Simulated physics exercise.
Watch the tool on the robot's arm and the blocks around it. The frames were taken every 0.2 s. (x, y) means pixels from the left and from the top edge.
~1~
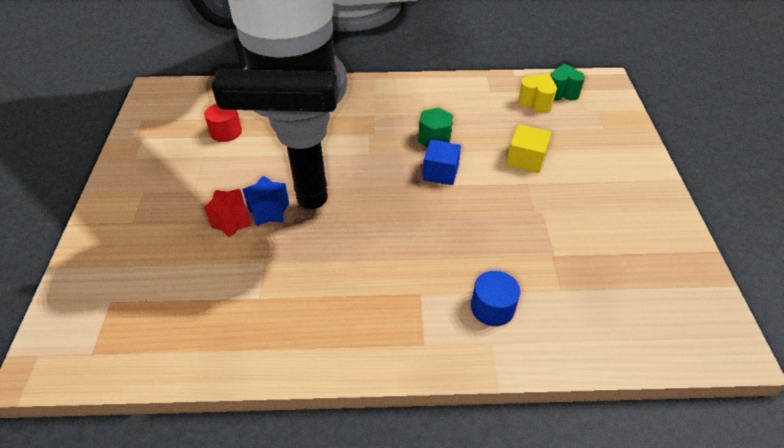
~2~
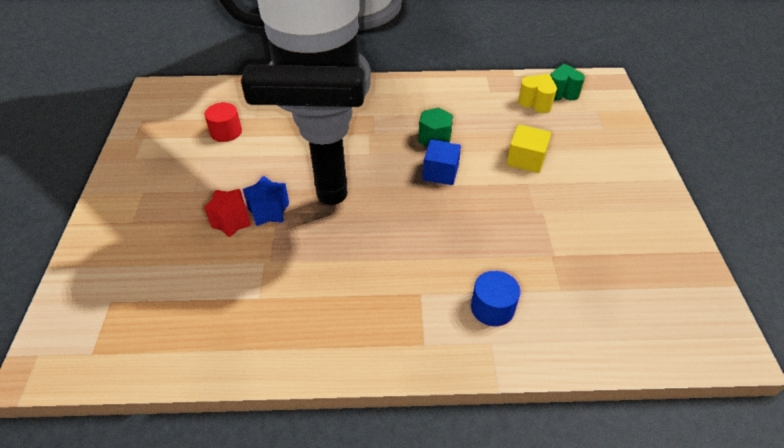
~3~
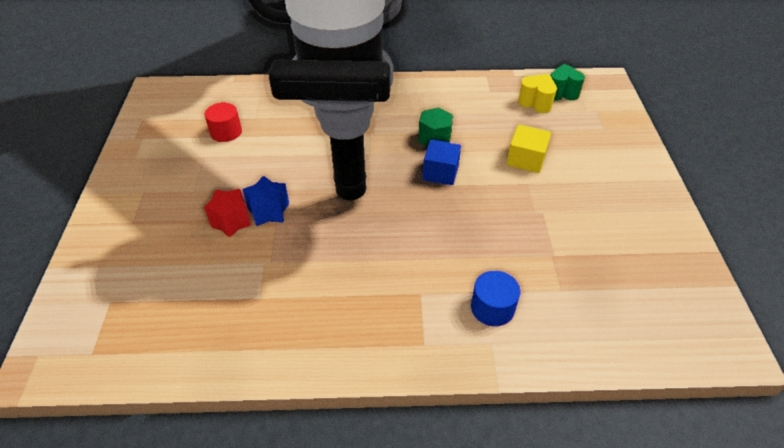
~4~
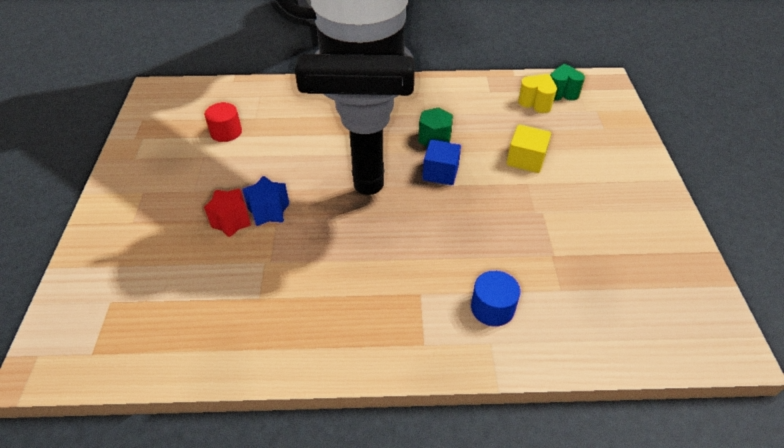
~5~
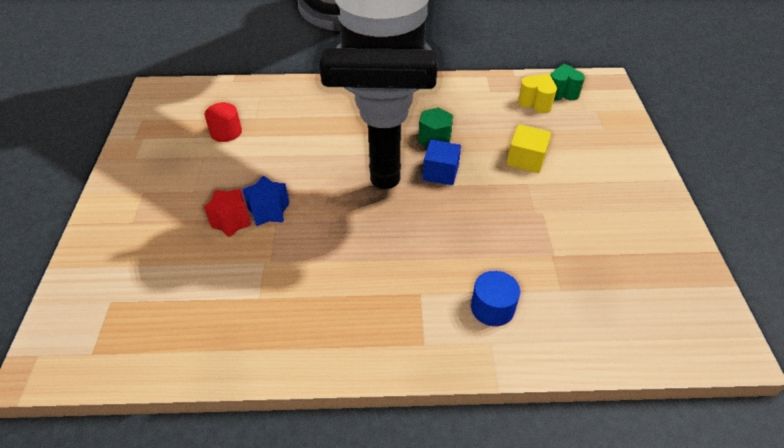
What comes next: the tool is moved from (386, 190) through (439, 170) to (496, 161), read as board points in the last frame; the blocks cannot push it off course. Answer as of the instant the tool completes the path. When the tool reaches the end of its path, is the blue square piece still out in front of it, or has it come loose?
As far as I can tell, the blue square piece is still leading the way in front of the tool.
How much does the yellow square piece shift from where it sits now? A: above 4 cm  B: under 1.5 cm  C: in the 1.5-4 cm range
My pick is C.
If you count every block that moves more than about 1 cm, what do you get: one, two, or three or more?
Two of them.
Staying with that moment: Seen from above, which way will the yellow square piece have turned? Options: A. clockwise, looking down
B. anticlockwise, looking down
The one that fits is B, anticlockwise, looking down.
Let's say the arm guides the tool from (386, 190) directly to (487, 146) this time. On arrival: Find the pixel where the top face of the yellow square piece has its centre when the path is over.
I expect it at (557, 138).
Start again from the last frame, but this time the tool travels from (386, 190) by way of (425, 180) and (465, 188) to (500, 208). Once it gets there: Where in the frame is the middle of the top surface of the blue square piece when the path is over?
The top centre is at (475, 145).
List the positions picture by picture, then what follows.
Lower end of the tool (313, 199), tops of blocks, green hexagon (436, 118), blue square piece (443, 152), yellow square piece (531, 138), in the first picture.
Tool (332, 195), blocks as before, in the second picture.
Tool (351, 191), blocks as before, in the third picture.
Tool (369, 185), blocks as before, in the fourth picture.
Tool (385, 180), green hexagon (436, 118), blue square piece (443, 152), yellow square piece (531, 138), in the fifth picture.
On the path given first. One third of the way, tool (422, 165); blue square piece (456, 147).
Two thirds of the way, tool (459, 155); blue square piece (488, 138), turned 25° anticlockwise.
At the end, tool (498, 151); green hexagon not moved; blue square piece (529, 135), turned 15° anticlockwise; yellow square piece (563, 135), turned 20° anticlockwise.
